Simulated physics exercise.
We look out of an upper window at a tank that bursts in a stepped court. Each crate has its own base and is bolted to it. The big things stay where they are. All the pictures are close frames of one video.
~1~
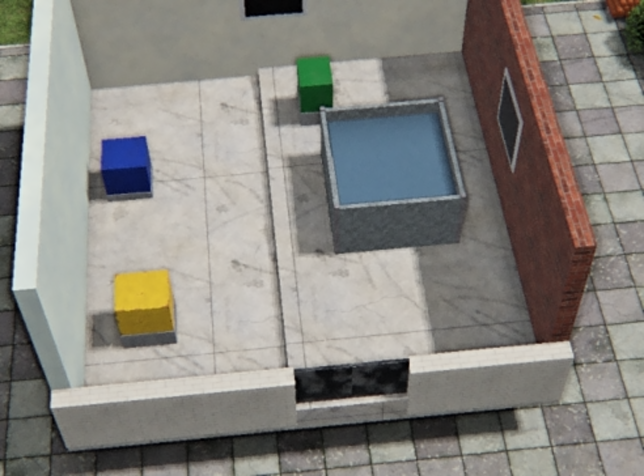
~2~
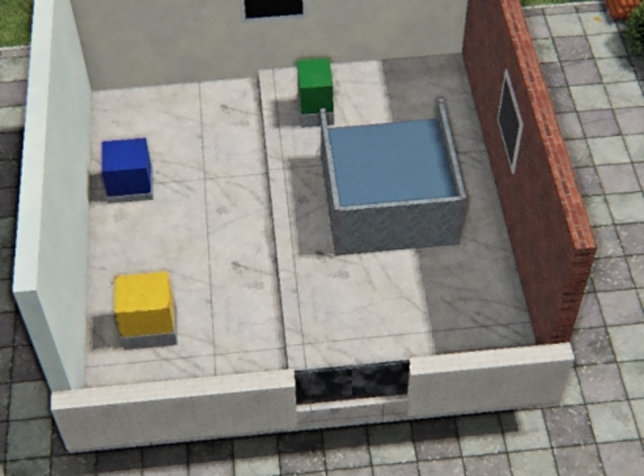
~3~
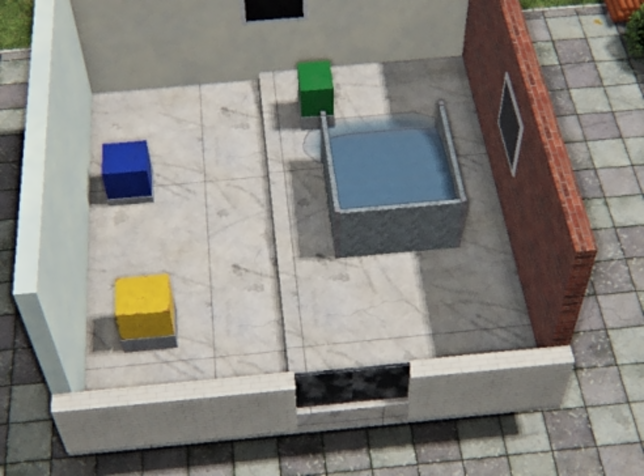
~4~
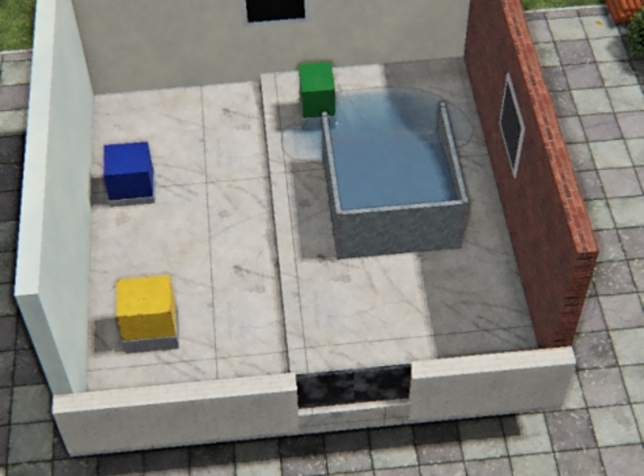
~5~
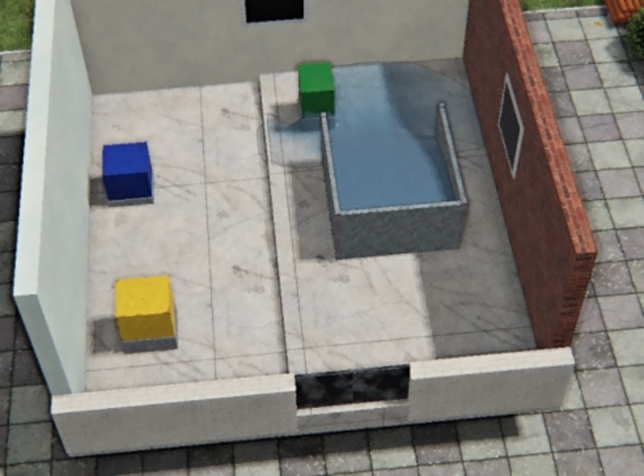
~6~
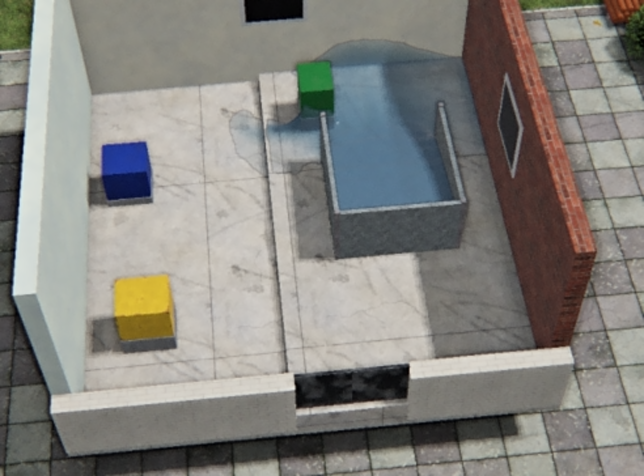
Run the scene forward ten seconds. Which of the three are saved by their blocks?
In the end most likely the blue crate gets water on it. Most likely the yellow crate remains untouched. Most likely the green crate gets water on it.
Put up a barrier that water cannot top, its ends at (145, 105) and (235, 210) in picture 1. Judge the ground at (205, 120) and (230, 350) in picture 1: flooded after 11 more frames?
Reached, untouched.
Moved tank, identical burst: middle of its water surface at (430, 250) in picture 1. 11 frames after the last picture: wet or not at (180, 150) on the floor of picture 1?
By that frame the spot is drenched.
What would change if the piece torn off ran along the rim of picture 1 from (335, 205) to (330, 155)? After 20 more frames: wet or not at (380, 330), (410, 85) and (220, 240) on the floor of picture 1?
Obs. 1: Moisture-free; obs. 2: Moisture-free; obs. 3: Sodden.
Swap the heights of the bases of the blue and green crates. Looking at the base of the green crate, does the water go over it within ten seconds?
Green: Flooded.
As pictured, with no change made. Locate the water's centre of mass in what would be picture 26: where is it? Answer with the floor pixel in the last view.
I would point to (326, 159).
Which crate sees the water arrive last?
Crate: The yellow crate.
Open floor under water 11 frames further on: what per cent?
About 45 percent.
A moment on, water covers 35 % of the floor; the blue crate water round its plinth, the yellow crate not reached, the green crate water round its plinth.
Next, water covers 45 % of the floor; the blue crate water round its plinth, the yellow crate not reached, the green crate water round its plinth.
Then, water covers 60 % of the floor; the blue crate water round its plinth, the yellow crate water round its plinth, the green crate water round its plinth.
Later, water covers 90 % of the floor; the blue crate water round its plinth, the yellow crate water round its plinth, the green crate water round its plinth.
In the end, water covers 95 % of the floor; the blue crate was topped, the yellow crate stayed above the water, the green crate was topped.
